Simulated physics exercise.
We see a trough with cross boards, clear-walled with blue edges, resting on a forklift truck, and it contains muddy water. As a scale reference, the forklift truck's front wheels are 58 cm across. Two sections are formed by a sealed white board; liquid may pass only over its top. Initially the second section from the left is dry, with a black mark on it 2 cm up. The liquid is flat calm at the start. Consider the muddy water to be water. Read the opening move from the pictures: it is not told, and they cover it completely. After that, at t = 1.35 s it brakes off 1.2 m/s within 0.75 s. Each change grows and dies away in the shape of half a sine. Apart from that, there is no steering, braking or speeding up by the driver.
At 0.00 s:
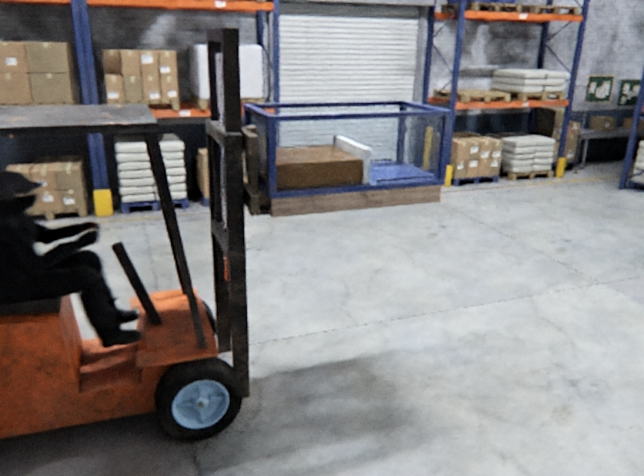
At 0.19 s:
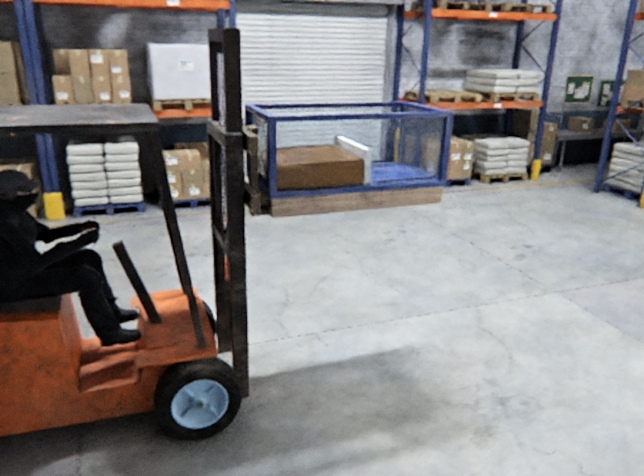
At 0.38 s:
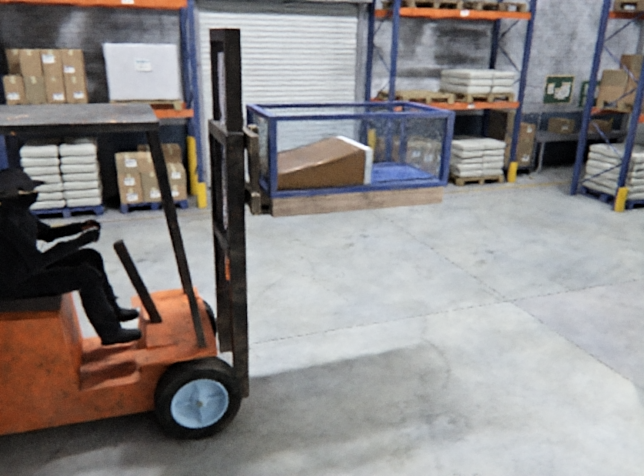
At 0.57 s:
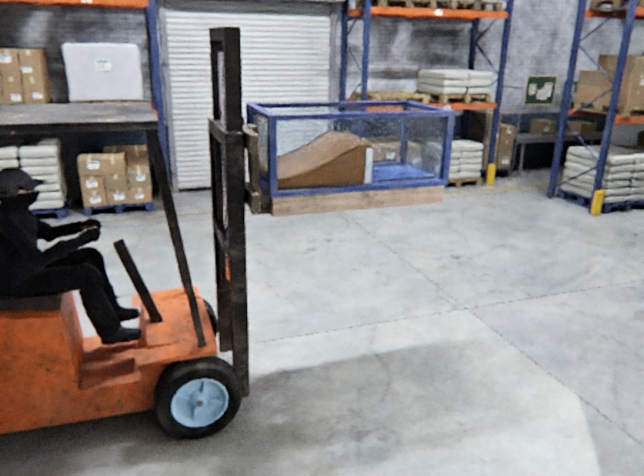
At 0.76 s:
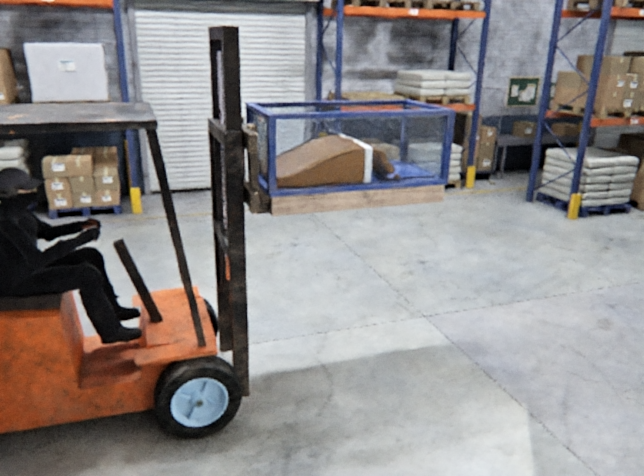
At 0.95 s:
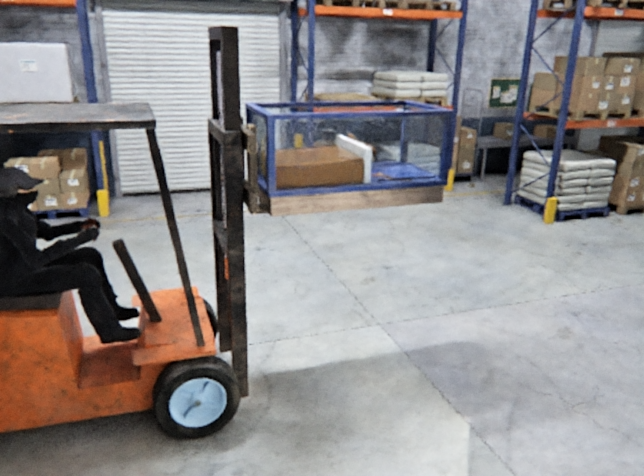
In a warehouse, an orange forklift carrying a blue-edged clear trough rolls past shelves while brown muddy water inside sloshes up and settles lower.
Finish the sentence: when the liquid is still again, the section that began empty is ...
... filled higher than its line.
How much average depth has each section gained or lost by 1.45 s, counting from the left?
Starting on the left, it's 1 down and then 1 up.
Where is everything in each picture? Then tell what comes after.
In the first frame, levels, left to right, (296, 147), dry; board top at (368, 149); the front is on the right, levels are read along the far wall; a wheel hub at (202, 408).
In the second frame, levels, left to right, (297, 148), dry.
In the third frame, levels, left to right, (298, 149), dry.
In the fourth frame, levels, left to right, (299, 150), barely wet.
In the fifth frame, levels, left to right, (299, 148), barely wet.
In the sixth frame, levels, left to right, (298, 148), barely wet; a wheel hub at (199, 406).
By 1.45 s the sections hold 17, 1 cm, left to right.
By 1.95 s the sections hold 15, 3 cm, left to right.
By 2.65 s the sections hold 15, 4 cm, left to right.
By 5.09 s the sections hold 15, 4 cm, left to right.
